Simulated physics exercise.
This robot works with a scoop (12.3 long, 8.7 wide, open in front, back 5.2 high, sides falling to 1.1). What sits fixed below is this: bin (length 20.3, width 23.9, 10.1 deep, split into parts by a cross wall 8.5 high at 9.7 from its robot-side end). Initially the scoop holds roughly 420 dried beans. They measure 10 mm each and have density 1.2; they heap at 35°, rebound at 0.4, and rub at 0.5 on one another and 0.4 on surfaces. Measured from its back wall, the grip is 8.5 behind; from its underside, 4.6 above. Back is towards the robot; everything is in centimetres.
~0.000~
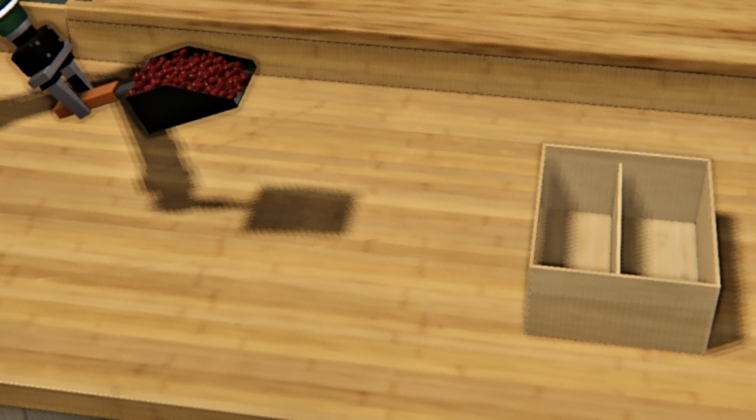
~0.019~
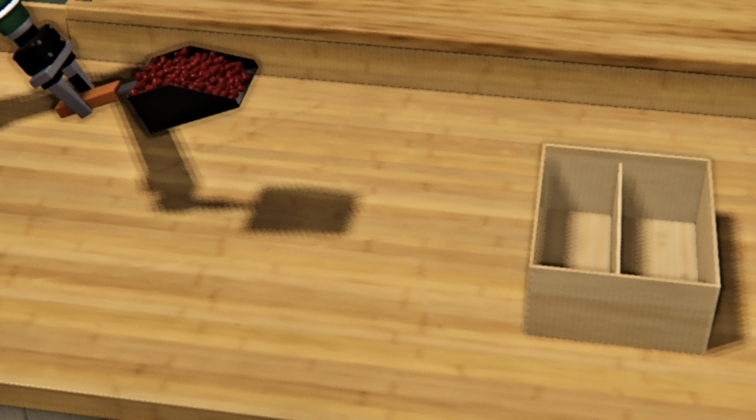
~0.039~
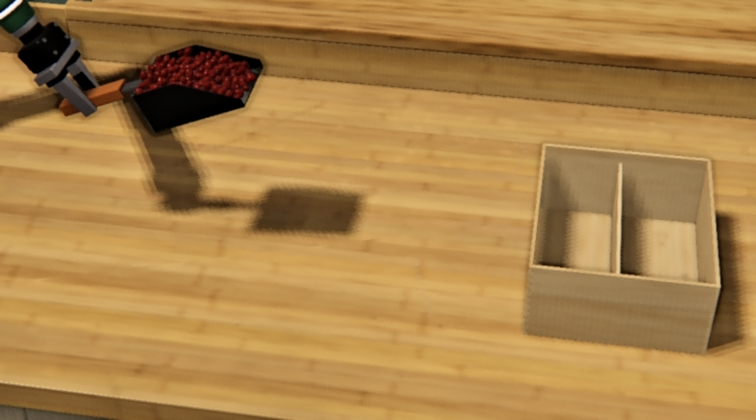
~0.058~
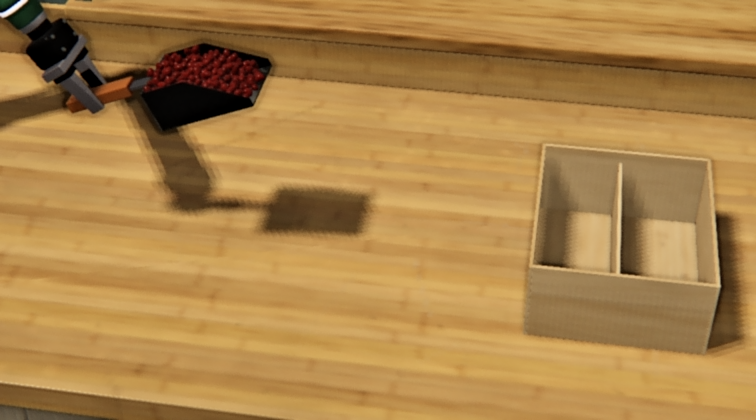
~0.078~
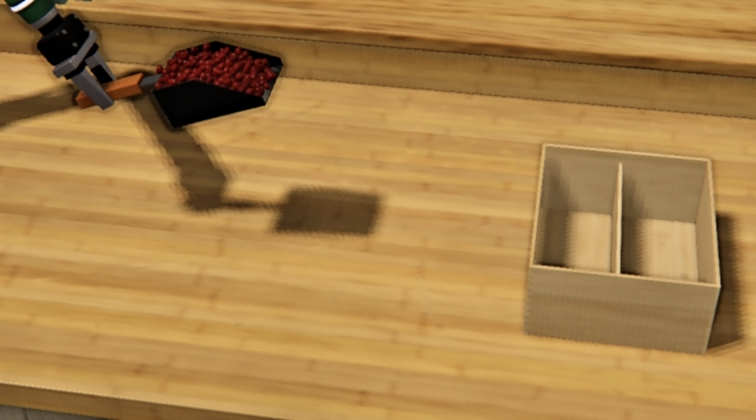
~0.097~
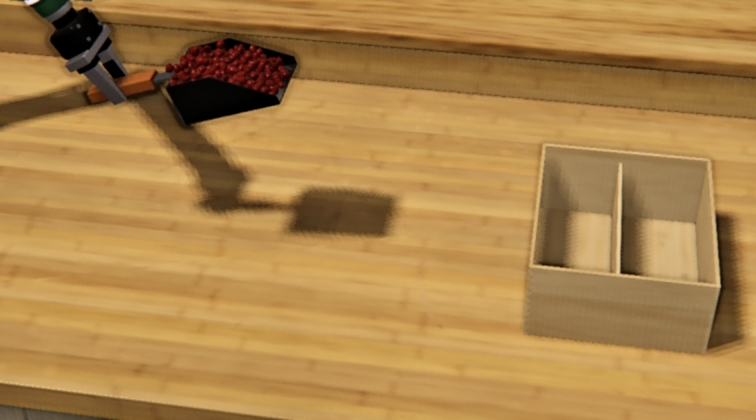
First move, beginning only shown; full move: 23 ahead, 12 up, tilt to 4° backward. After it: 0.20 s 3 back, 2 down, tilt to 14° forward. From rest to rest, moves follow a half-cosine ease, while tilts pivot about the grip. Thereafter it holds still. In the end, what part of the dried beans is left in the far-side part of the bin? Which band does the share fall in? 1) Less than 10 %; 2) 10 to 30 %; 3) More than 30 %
Less than 10 % (1).
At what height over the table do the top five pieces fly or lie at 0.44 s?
Close to 26 cm above the tabletop.
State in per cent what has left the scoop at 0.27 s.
Share out so far: Close to 0 %.
After 0.27 s, tilted 5° backward, highest piece 32 above the table; 418 on the scoop, 4 in flight or on a rim.
After 0.44 s, tilted 7° forward, highest piece 27 above the table; 131 on the scoop, 2 in the robot-side part, 2 on the table or floor, 287 in flight or on a rim.
After 0.72 s, tilted 14° forward, highest piece 22 above the table; 310 on the table or floor, 62 in the robot-side part, 38 on the scoop, 12 in flight or on a rim.
After 1.77 s, tilted 14° forward, highest piece 22 above the table; 328 on the table or floor, 62 in the robot-side part, 32 on the scoop.
At rest, 328 on the table or floor, 62 in the robot-side part, 32 on the scoop. That is 0 % in the far-side part of the bin.
